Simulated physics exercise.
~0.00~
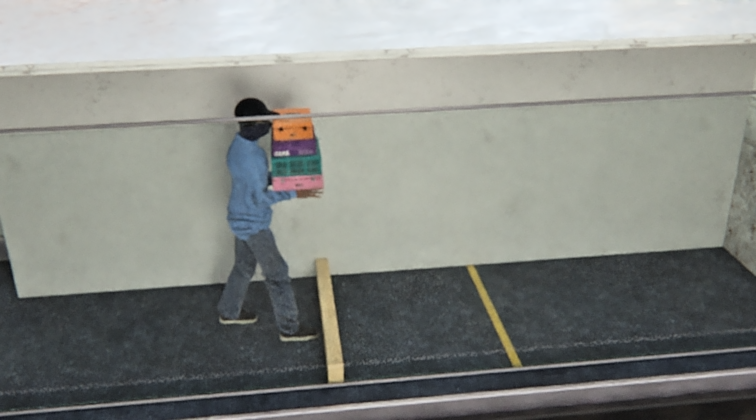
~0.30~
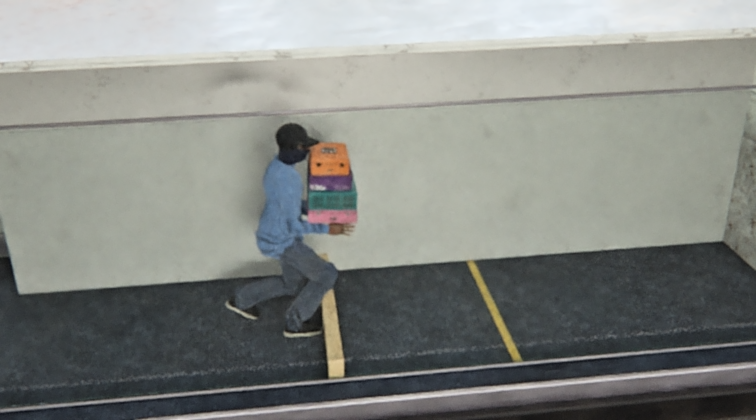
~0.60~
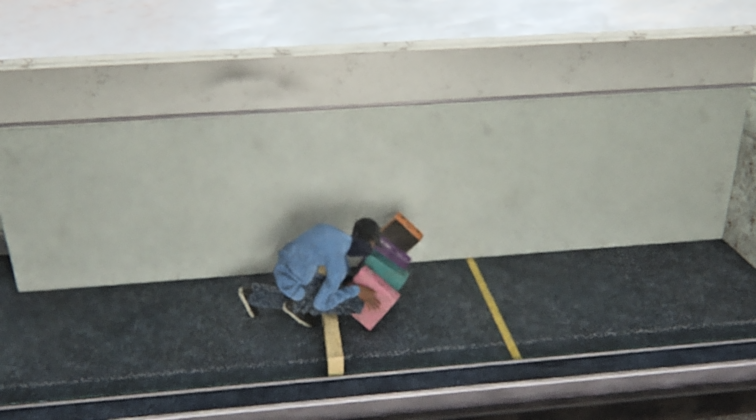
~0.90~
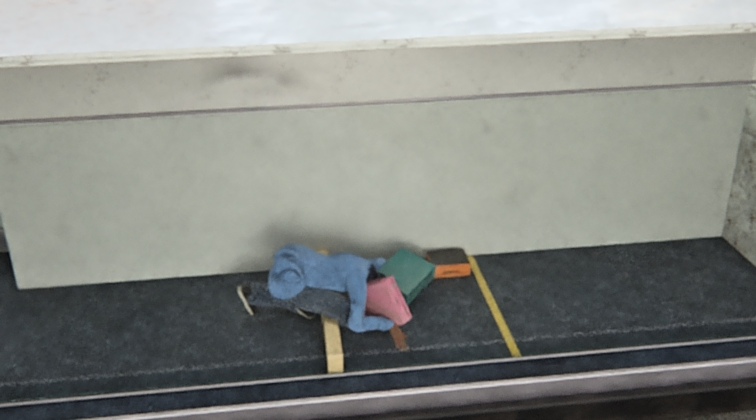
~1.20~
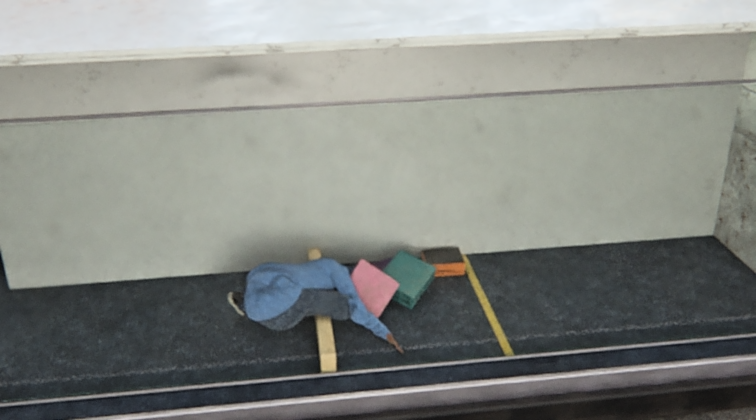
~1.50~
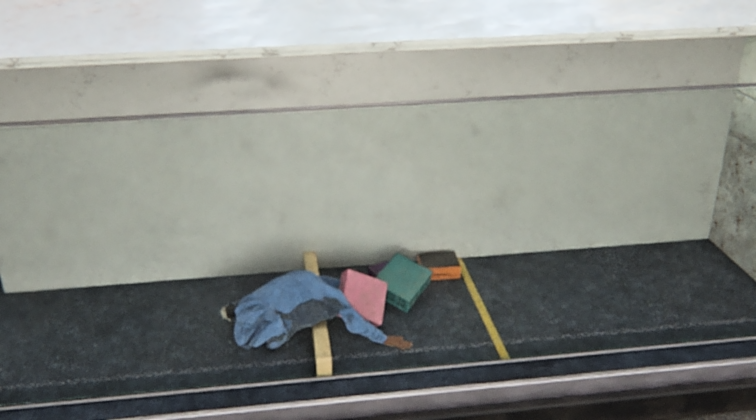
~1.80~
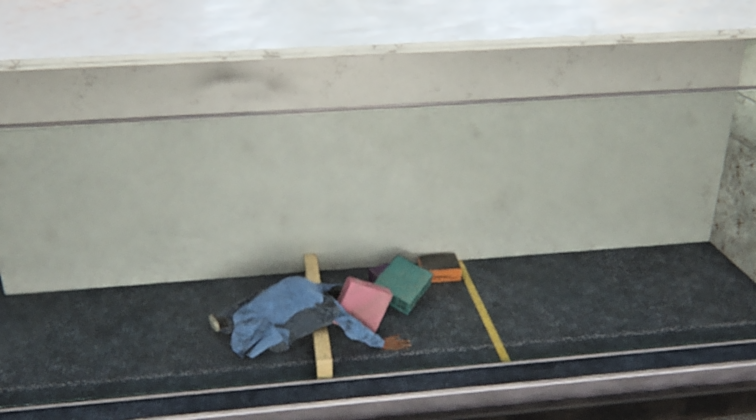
A person carrying stacked boxes falls over a wooden beam, spilling them before the yellow line.
